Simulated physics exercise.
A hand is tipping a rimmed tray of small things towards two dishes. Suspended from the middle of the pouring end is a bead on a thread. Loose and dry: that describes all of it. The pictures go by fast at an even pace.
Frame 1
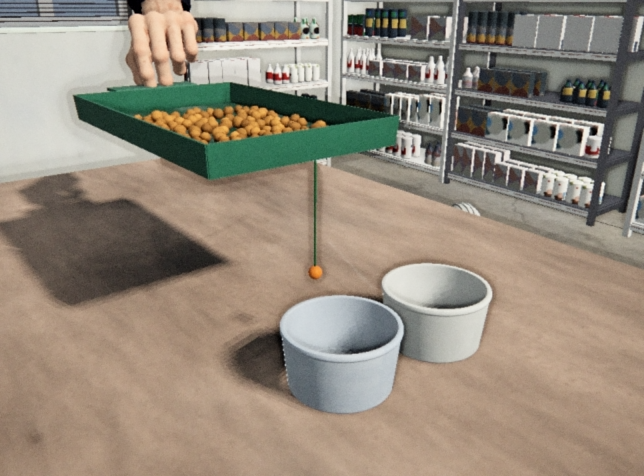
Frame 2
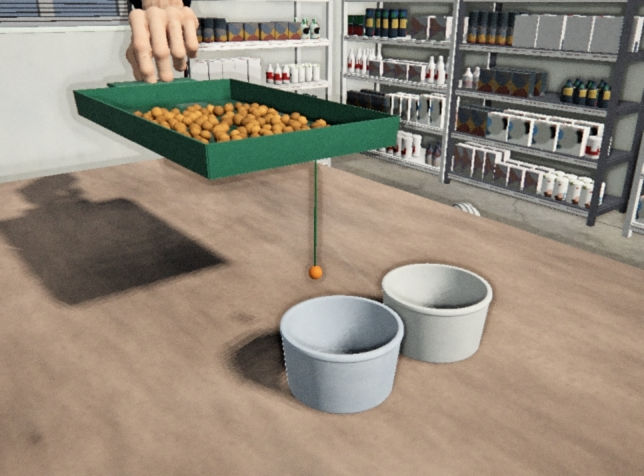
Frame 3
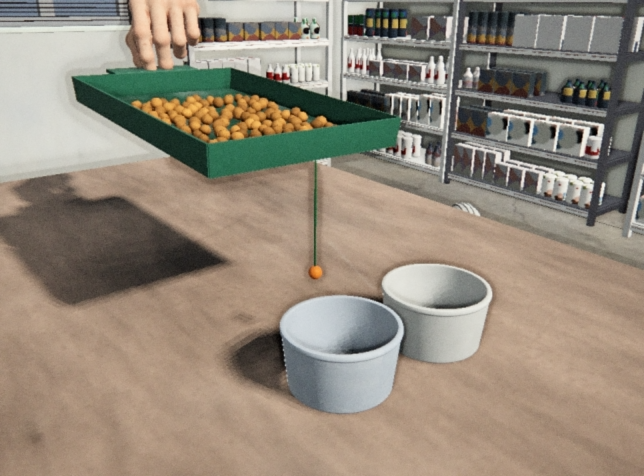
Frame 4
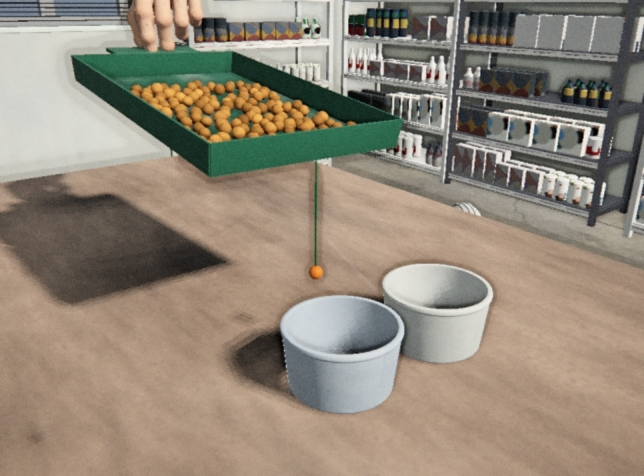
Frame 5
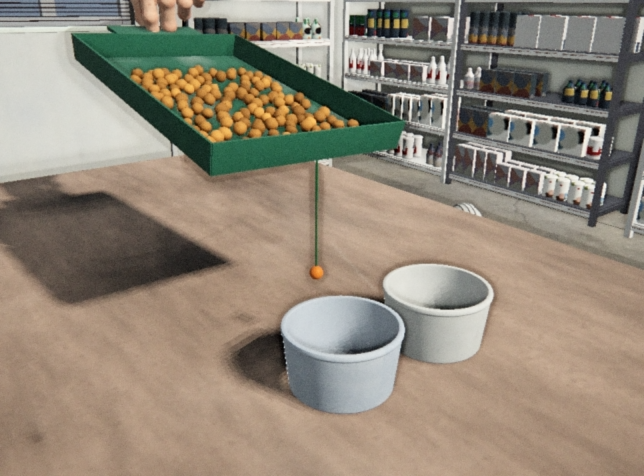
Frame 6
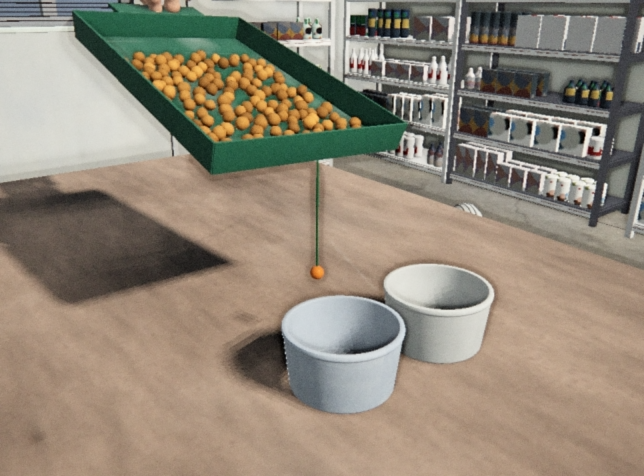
A hand raises the back of a green tray of roasted chickpeas, tilting it steadily.
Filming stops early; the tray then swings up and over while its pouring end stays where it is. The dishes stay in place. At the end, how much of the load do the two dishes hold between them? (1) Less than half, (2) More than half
Answer: 2.
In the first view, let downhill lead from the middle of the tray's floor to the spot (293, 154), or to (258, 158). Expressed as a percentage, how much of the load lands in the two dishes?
Case one 60 %; case two 40 %.
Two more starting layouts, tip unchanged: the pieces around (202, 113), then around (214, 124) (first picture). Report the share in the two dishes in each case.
In order, roughly 80 % and 60 %.
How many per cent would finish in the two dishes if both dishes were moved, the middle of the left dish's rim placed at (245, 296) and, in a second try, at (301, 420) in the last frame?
I'd expect some 0 percent, and then some 10 percent.
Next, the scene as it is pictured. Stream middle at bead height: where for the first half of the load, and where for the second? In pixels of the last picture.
For the early half I get (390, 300), and for the late half (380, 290).
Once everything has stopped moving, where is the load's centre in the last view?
Centre at rest, last view: Approx. (384, 364).
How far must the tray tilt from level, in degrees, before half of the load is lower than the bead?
Near 115 degrees.
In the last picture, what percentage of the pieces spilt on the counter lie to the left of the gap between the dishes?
Some 30 %.
Just after the last frame, tray tipped steeply; every one on the tray.
A moment on, tray tipped past a quarter turn; almost all on the tray; just a few in the air.
Further on, tray tipped past a quarter turn; roughly a third in the left dish; roughly a third in the right dish; roughly a third outside both.
When it is over, tray tipped past a quarter turn; roughly a third in the left dish; roughly a third in the right dish; roughly a third outside both.
